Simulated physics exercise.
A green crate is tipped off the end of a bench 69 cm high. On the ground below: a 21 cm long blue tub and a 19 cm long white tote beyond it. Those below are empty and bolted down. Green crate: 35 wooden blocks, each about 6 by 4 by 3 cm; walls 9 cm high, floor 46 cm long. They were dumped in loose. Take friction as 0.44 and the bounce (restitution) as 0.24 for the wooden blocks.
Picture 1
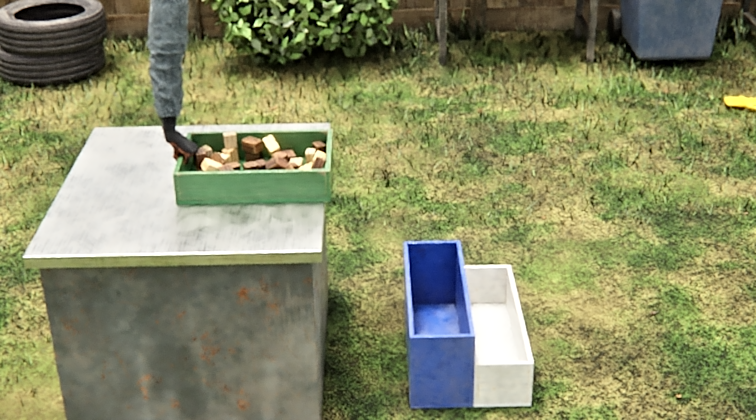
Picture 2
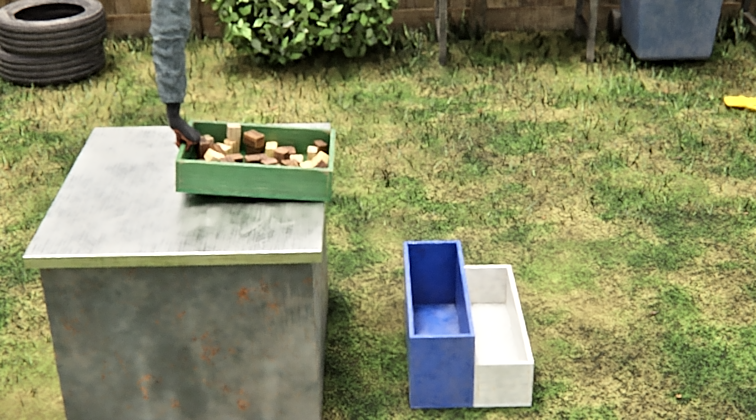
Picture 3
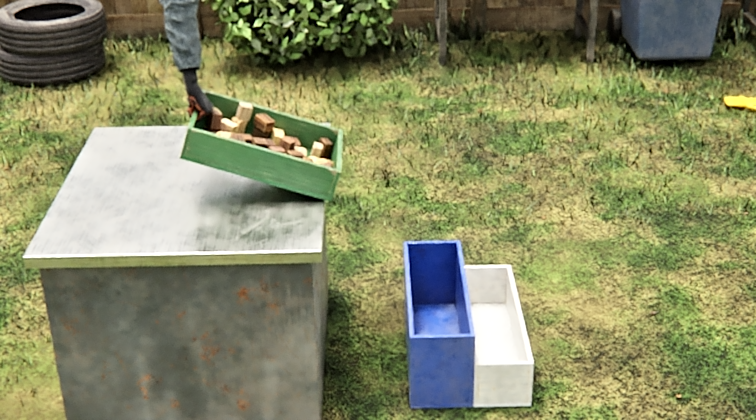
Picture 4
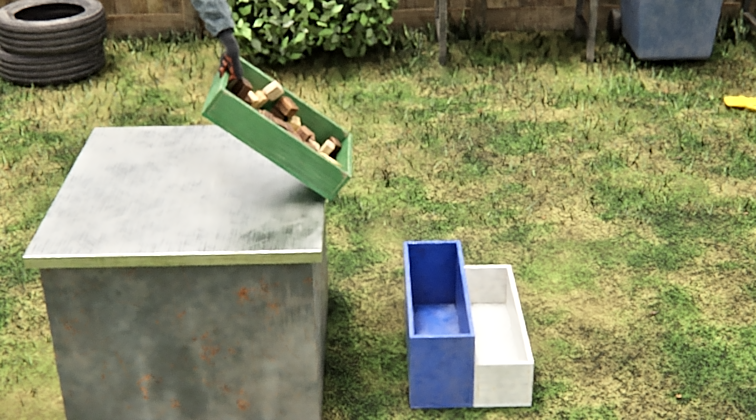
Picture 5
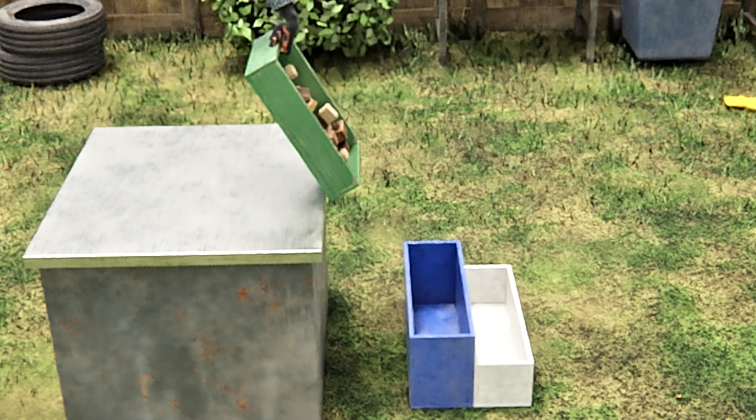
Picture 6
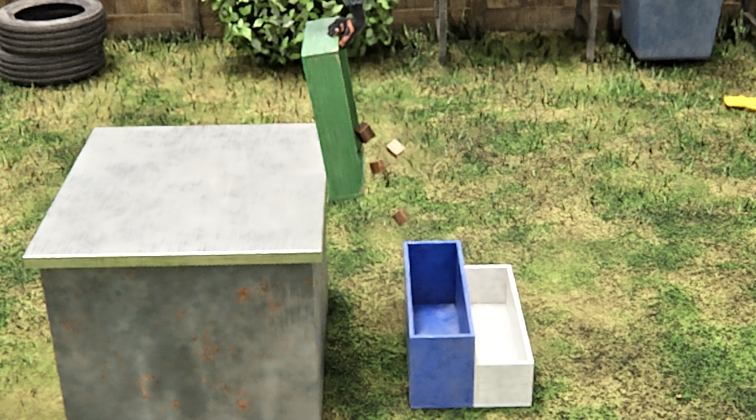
The footage shows a dark gripper at the end of a grey arm lifting one end of a green crate of wooden blocks on a bench, tilting it steeply rightward until a few blocks drop out above a blue tub and white tote.
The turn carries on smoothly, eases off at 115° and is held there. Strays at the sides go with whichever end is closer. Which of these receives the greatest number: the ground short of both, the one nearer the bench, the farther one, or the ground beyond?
Look in the nearer one, the blue tub.
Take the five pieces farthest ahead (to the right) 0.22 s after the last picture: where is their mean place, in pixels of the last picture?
Around (420, 262).
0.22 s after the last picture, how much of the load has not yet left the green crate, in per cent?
About 90 per cent.
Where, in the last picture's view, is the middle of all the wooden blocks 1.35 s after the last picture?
Around (426, 344).
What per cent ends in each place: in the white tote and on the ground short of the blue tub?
About 0 and 35 per cent.
Then, 0.22 s after the last picture, tilt 101°; 31 still in the green crate, 2 in the blue tub and 2 in the air.
Then, 0.49 s after the last picture, tilt 114°; 14 still in the green crate, 3 in the blue tub, 1 on the ground short of the blue tub and 17 in the air.
Then, 0.86 s after the last picture, tilt 115°; 3 still in the green crate, 19 in the blue tub, 6 on the ground short of the blue tub and 7 in the air.
Final count (1.35 s after the last picture), 22 in the blue tub and 13 on the ground short of the blue tub.
